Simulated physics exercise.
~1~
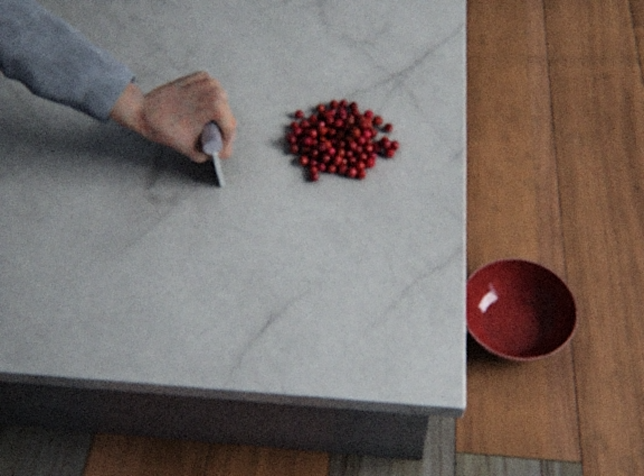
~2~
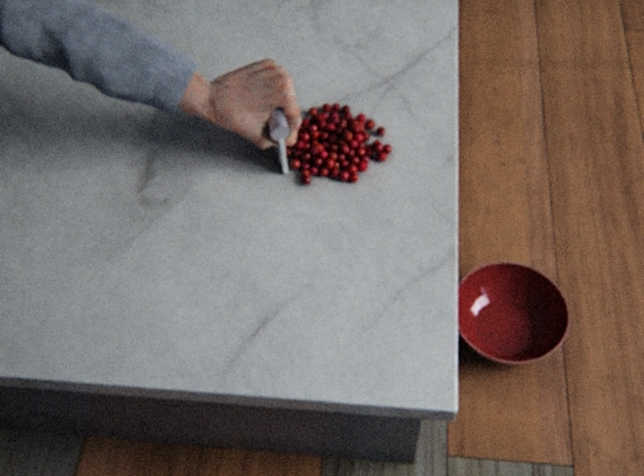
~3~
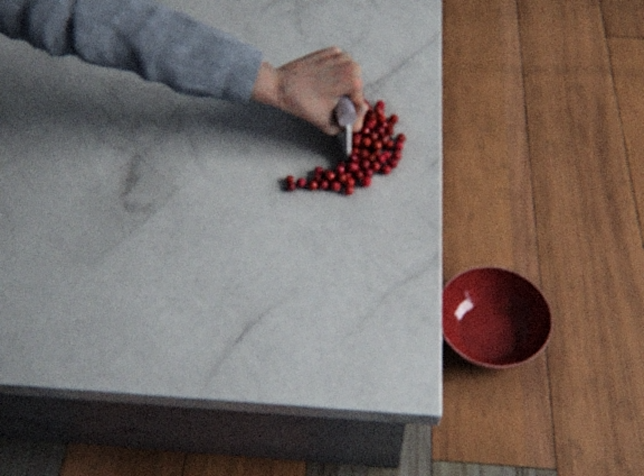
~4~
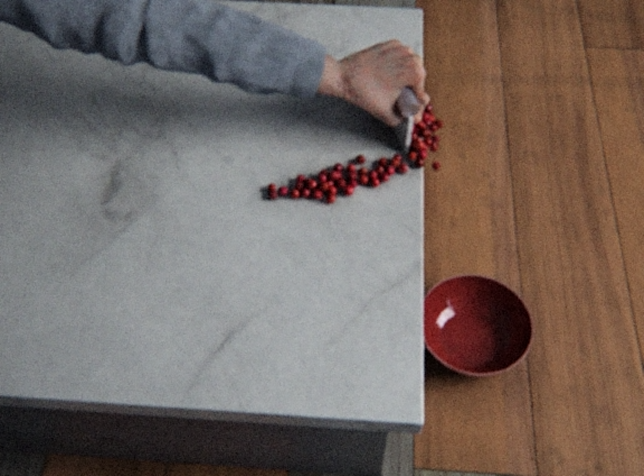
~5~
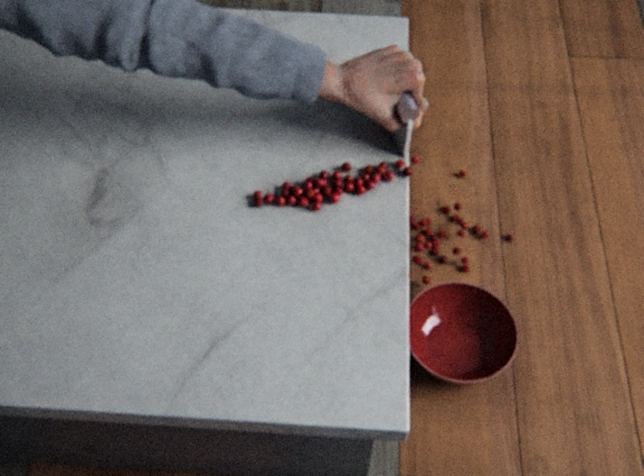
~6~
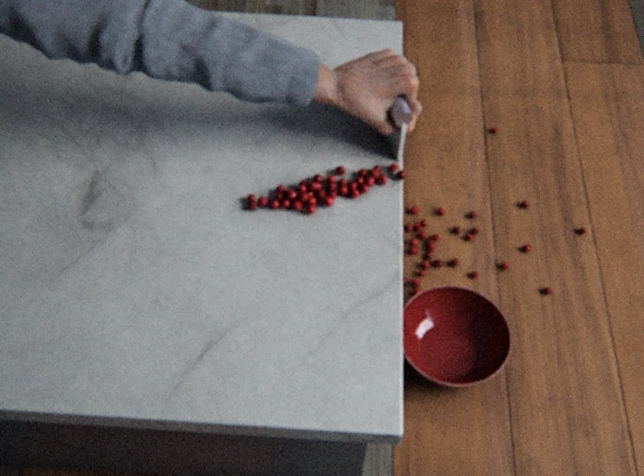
A hand in a grey-blue sleeve grips a small scraper and slides it rightward across a pale, grey-veined countertop, seen from above beside a brown plank floor. It drives into a loose heap of red cranberries, while a red bowl sits beyond the counter's right side, lower in the view. The blade pushes part of the heap ahead and leaves the rest trailing in a slanting band. At the edge the hand stops, and the leading berries spill over and scatter across the floor. The bowl stays empty, with more than half the berries still on the counter.
